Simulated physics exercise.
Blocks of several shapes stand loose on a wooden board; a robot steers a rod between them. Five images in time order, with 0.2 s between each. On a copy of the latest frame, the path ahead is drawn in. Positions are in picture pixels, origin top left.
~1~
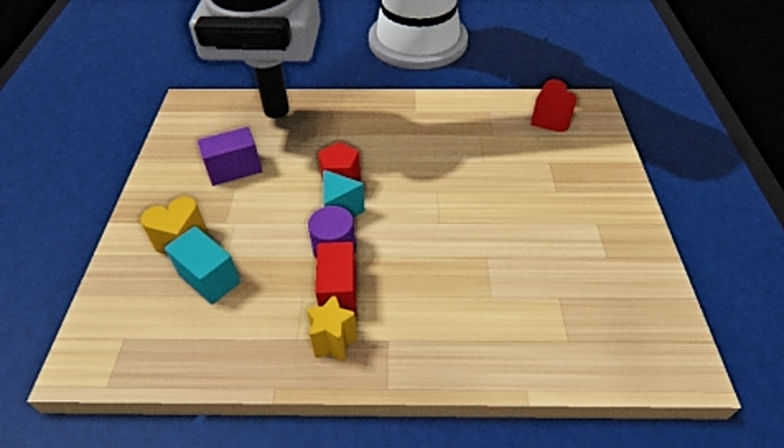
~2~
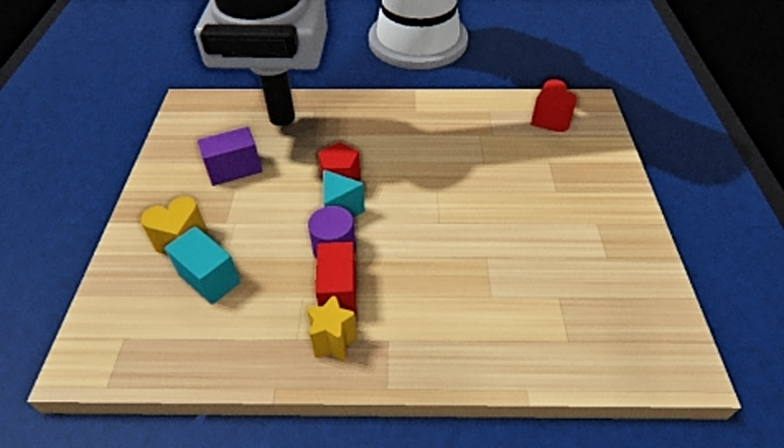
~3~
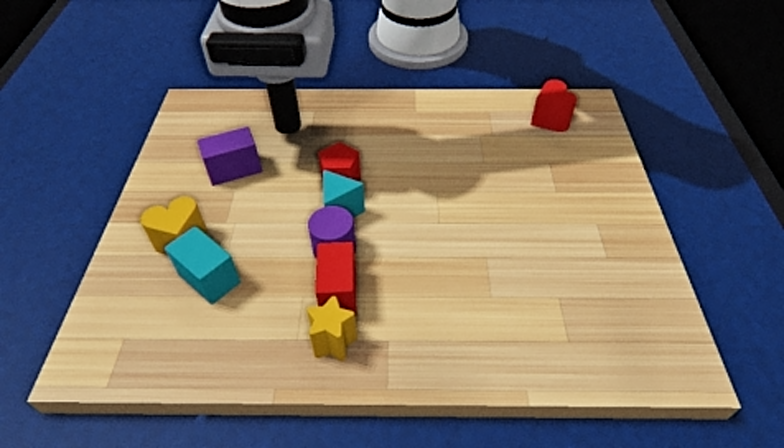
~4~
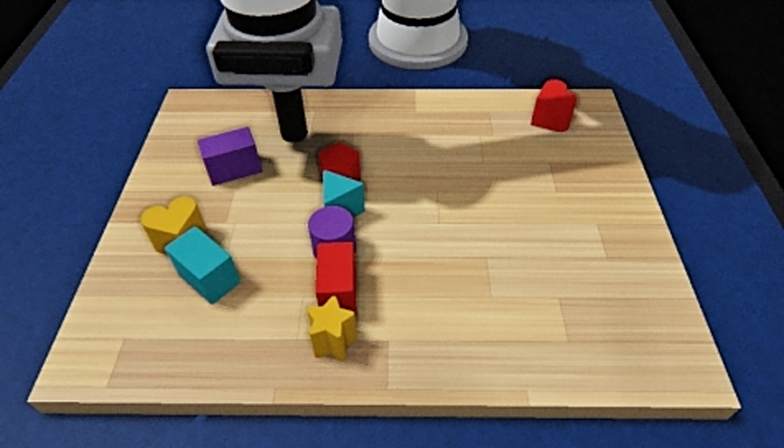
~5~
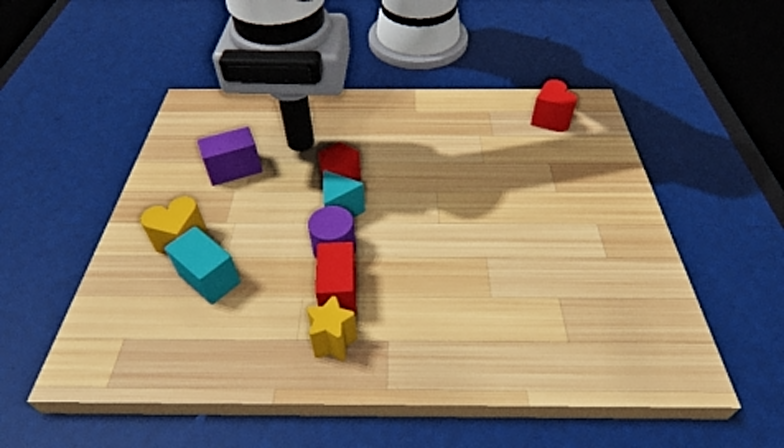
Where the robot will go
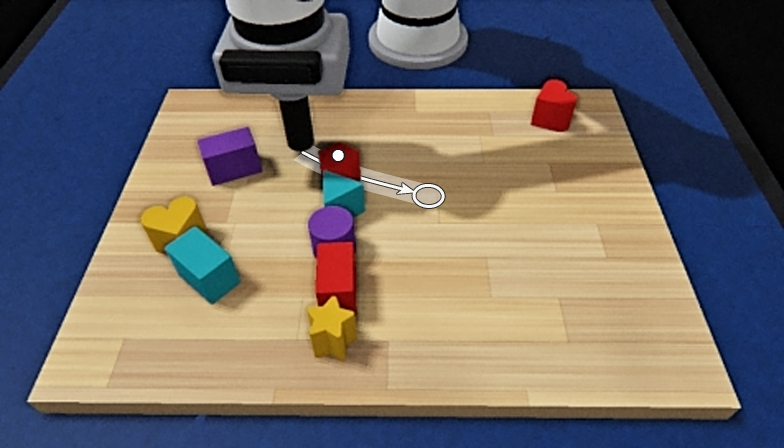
The robot's rod moves slightly right and toward the red pentagon while the blocks stay still.
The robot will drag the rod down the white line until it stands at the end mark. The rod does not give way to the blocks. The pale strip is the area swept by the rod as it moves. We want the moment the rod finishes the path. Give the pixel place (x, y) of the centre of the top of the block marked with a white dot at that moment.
Somewhere near (361, 176).
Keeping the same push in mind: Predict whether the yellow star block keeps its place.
It will remain on its spot.
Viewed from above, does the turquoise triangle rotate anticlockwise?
That would be a no.
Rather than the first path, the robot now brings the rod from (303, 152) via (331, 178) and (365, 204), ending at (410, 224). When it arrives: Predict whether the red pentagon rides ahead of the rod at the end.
By the time the path ends, the red pentagon is still sitting right in front of the rod.
Drawn move, from (303, 152) via (360, 178), ending at (429, 196); the dot is on the red pentagon.
The first path, step by step. One third of the way, rod (338, 161); red pentagon (345, 163), turned 25° clockwise.
Two thirds of the way, rod (382, 174); turquoise triangle (337, 194), turned 25° clockwise; red pentagon (361, 176), turned 55° clockwise.
At the end, rod (429, 186); purple oblong block still; yellow star block still; turquoise triangle (337, 194), turned 25° clockwise; red pentagon (361, 176), turned 55° clockwise.
